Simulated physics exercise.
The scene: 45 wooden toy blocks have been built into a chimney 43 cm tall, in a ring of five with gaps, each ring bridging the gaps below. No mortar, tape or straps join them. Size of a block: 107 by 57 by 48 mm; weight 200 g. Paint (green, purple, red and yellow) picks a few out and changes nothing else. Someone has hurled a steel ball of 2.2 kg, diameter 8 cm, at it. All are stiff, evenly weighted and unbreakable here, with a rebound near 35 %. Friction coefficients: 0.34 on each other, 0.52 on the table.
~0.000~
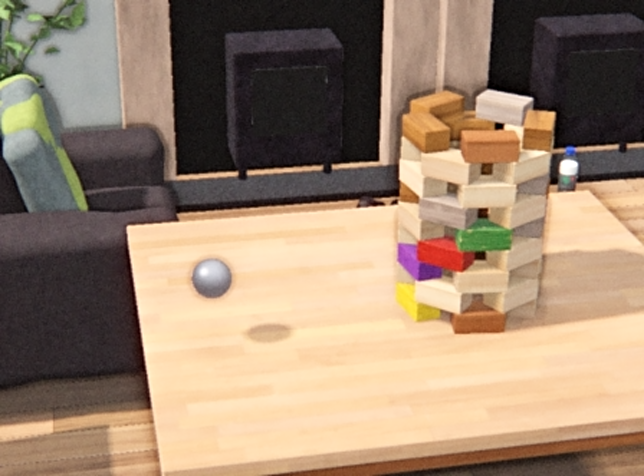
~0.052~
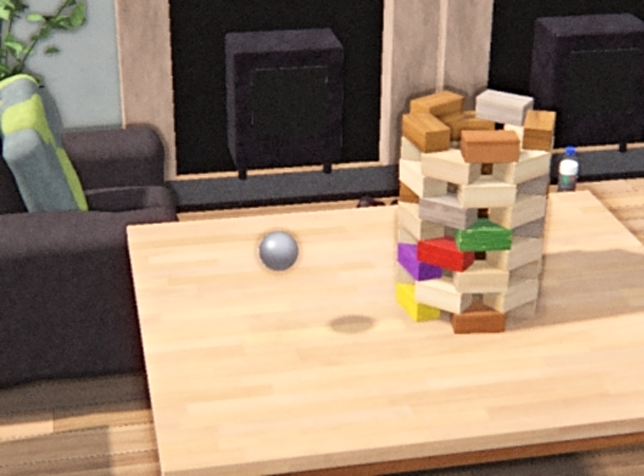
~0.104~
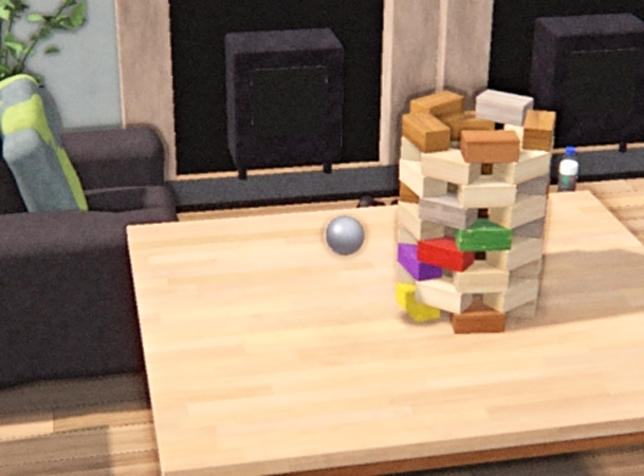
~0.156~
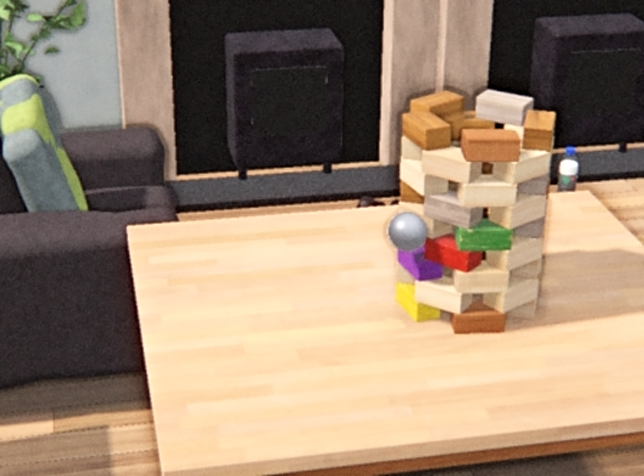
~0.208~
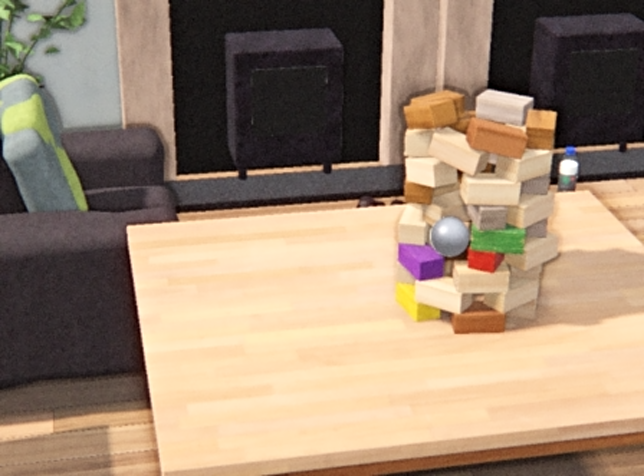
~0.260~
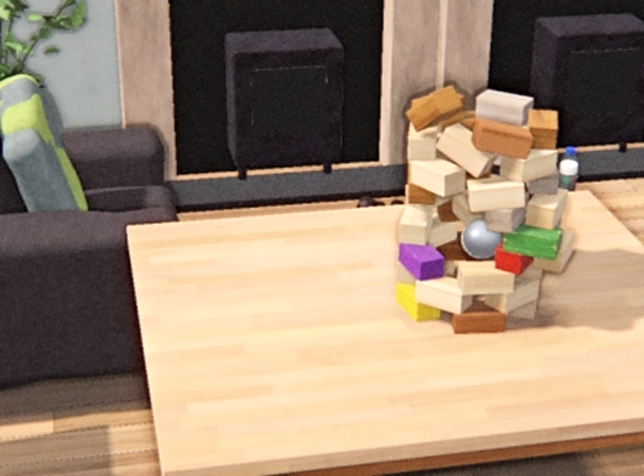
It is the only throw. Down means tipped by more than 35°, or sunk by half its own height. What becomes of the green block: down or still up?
It comes down.
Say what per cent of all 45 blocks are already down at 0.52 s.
By then 35 per cent.
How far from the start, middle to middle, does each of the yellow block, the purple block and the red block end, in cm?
Moved: Yellow 0, purple 0, red 50.
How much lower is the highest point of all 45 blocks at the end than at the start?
Some 5 cm lower.
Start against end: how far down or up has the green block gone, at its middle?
It ends some 19 cm lower.
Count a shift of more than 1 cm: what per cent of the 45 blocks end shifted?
It is 70 per cent.
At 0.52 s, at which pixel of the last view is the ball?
Near (538, 241).
By 0.36 s, ball still moving; 7 of the 45 blocks down; green block tilted 6°; red block tilted 3°.
By 0.52 s, ball still moving; 15 of the 45 blocks down; green block tilted 57°, 16 cm lower; red block on its side.
By 0.74 s, ball still moving; 22 of the 45 blocks down; green block tilted 59°, 15 cm lower; red block on its side.
By 1.14 s, ball still moving; 23 of the 45 blocks down; green block on its side; red block on its side.
When it is over (1.9 s), ball rolling away; 23 of the 45 blocks down; green block on its side; red block on its side; purple block moved 5 mm.
